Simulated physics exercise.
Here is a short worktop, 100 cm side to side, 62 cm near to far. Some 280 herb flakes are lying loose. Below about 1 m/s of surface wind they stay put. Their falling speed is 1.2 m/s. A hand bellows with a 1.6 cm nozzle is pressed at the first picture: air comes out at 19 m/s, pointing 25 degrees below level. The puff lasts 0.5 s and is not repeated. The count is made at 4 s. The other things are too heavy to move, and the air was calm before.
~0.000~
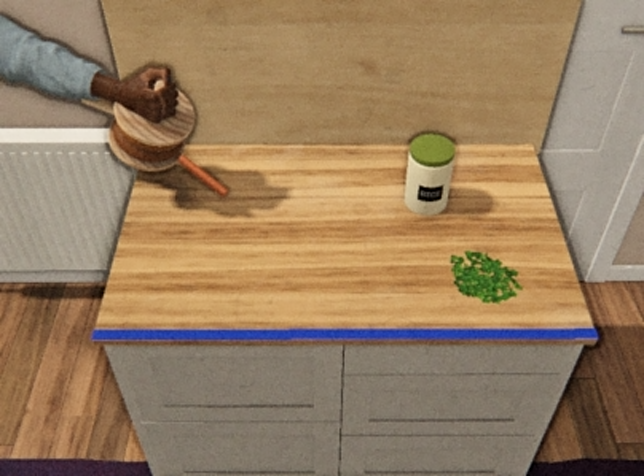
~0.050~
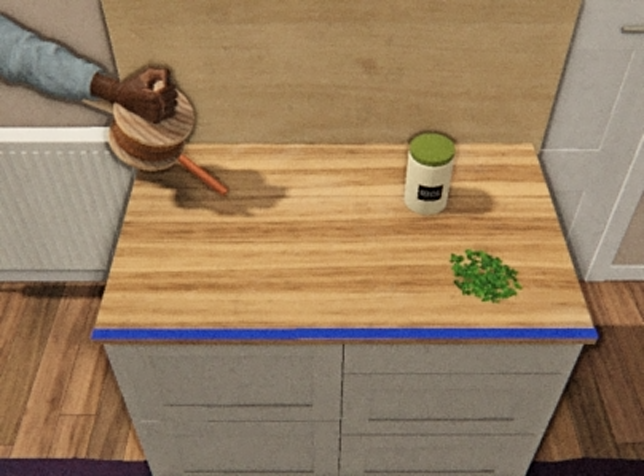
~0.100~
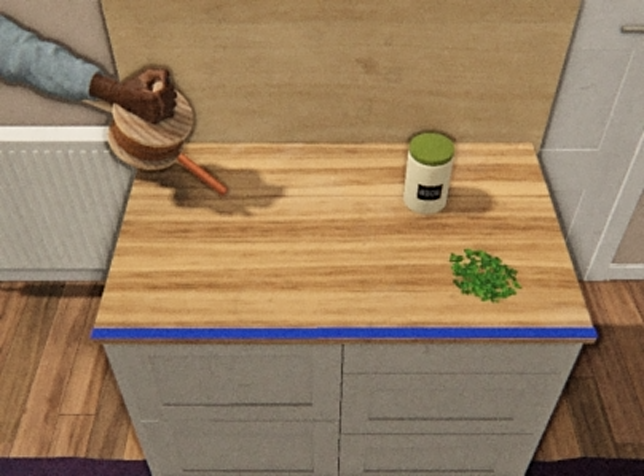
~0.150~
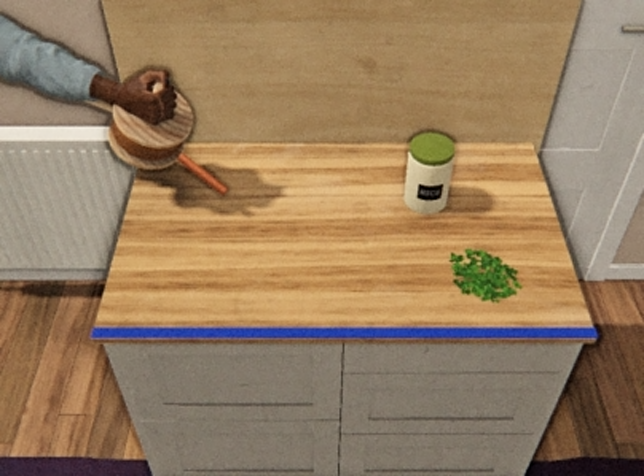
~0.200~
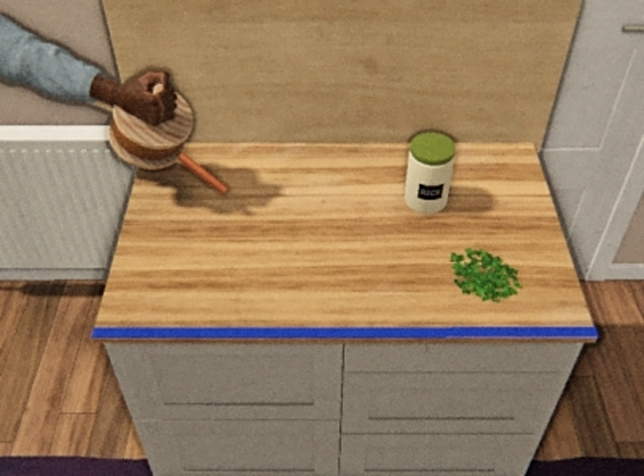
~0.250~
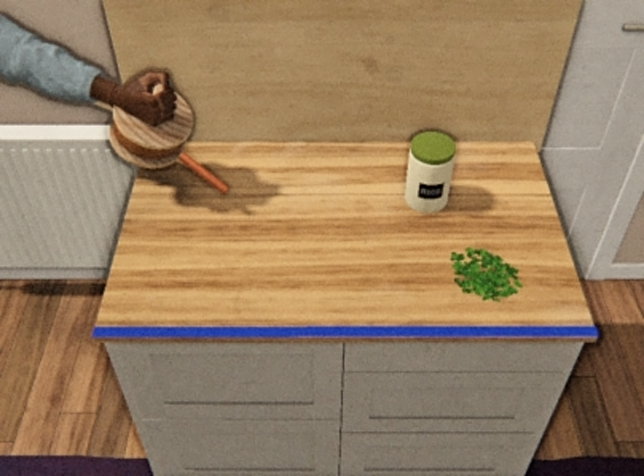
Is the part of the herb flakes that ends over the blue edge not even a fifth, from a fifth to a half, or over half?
The share over the blue edge is less than a fifth.
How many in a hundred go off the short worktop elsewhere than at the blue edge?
About 100 %.
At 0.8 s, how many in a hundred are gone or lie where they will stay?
About 3 %.
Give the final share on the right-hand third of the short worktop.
Some 0 per cent.
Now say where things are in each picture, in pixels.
The middle of the herb flakes is near (483, 278), none has stirred yet and the mouth of the hand bellows is at (226, 194), in the first frame.
The middle of the herb flakes is near (483, 277), none has stirred yet and the blue edge is centred on (345, 339), in the second frame.
The middle of the herb flakes is near (483, 277), none has stirred yet and the top of a jar is at (432, 147), in the third frame.
The middle of the herb flakes is near (483, 277) and none has stirred yet, in the fourth frame.
The middle of the herb flakes is near (483, 276) and none has stirred yet, in the fifth frame.
The middle of the herb flakes is near (484, 276) and none has stirred yet, in the sixth frame.
After 0.8 s the count stands so, 3 % are over the blue edge.
After 1.3 s the count stands so, 3 % are over the blue edge.
After 2.2 s the count stands so, 3 % are over the blue edge.
After 4.0 s, at the end, 3 % are over the blue edge.
